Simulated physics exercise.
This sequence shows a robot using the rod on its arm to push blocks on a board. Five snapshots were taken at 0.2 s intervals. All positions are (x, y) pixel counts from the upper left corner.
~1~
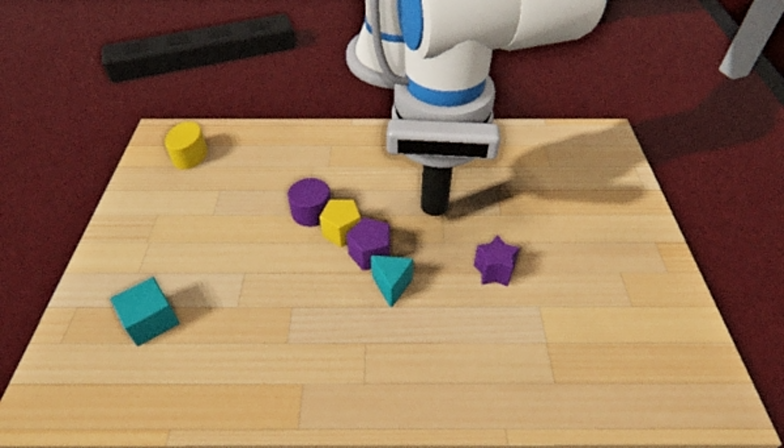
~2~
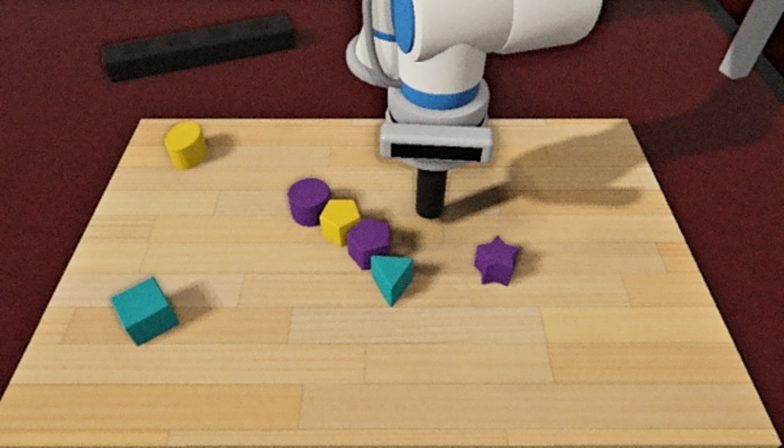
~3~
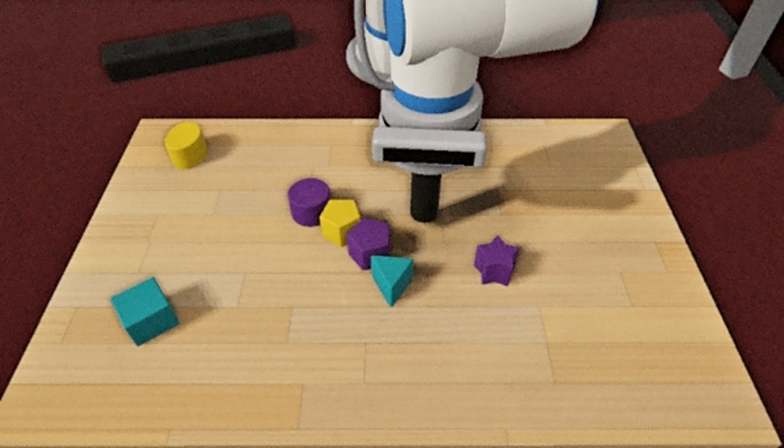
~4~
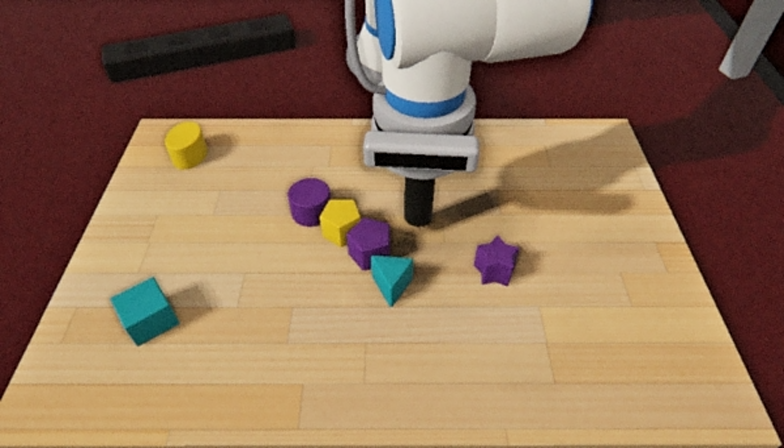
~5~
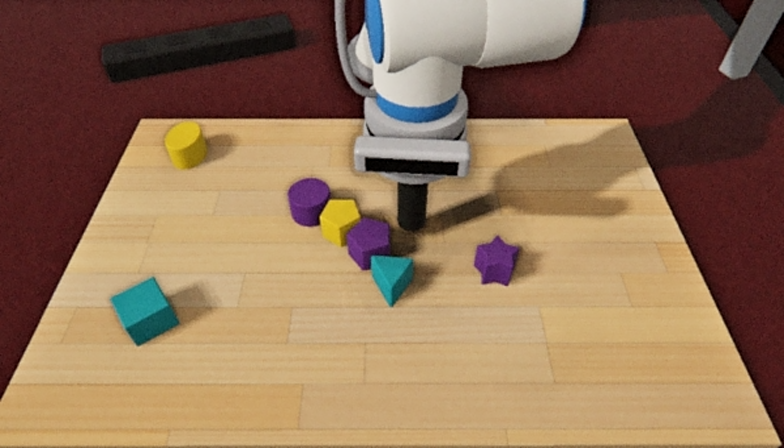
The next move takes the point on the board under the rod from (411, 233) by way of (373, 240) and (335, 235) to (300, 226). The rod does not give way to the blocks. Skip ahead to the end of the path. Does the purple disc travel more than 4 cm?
Yes
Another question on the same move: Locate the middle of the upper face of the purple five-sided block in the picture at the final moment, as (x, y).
Somewhere near (338, 245).
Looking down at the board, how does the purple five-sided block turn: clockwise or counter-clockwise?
Anticlockwise.
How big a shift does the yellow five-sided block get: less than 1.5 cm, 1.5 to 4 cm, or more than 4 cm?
Travel: Beyond 4 cm.
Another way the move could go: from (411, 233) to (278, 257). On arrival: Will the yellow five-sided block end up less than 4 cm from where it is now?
In short: No.
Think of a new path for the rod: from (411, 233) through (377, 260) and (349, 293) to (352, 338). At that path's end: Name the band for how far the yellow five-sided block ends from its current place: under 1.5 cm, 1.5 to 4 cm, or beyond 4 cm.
Below 1.5 cm.
What follows on the original path. One third of the way, rod at (372, 228); purple five-sided block at (349, 243), turned 25° anticlockwise.
Two thirds of the way, rod at (333, 223); purple disc at (291, 177); yellow five-sided block at (308, 199), turned 40° clockwise; purple five-sided block at (338, 245), turned 65° anticlockwise.
At the end, rod at (297, 214); purple disc at (280, 162); yellow five-sided block at (281, 187), turned 65° clockwise; purple five-sided block at (338, 245), turned 65° anticlockwise; turquoise triangle in place.
